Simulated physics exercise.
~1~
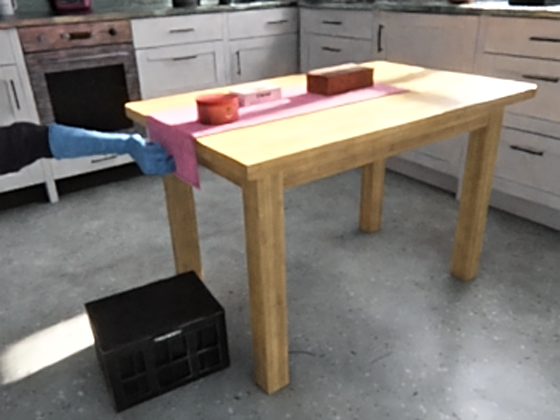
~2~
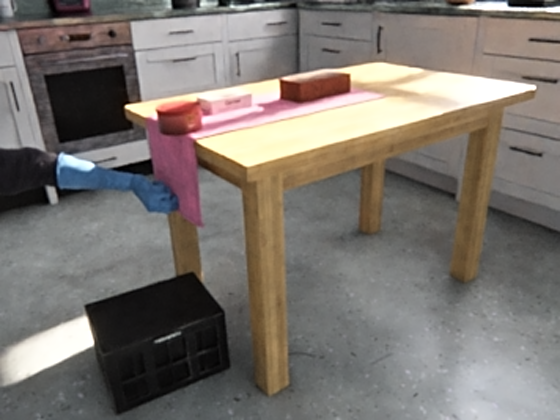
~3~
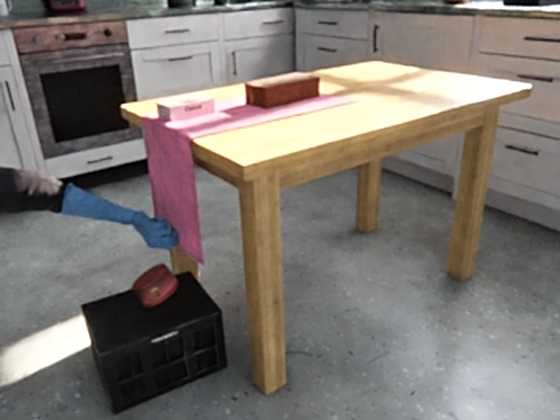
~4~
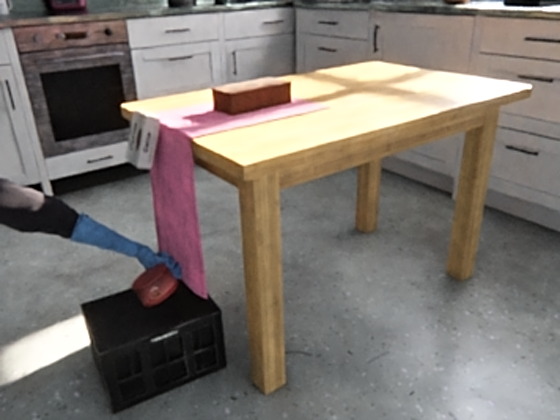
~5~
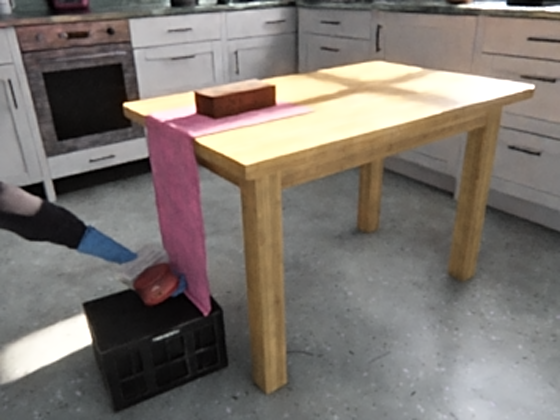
In a kitchen with a grey floor, a blue-gloved hand grips the end of a pink hand towel hanging off the left side of a wooden table, with a red tub, a white packet and a brick resting along it. The hand draws the towel downward, and all three slide left. The red tub tips over the edge and lands on the black crate below. The white packet follows, tilting over the edge and then dropping down beside the tub. By the end, the towel's hem reaches the crate, while the brick remains on the table.
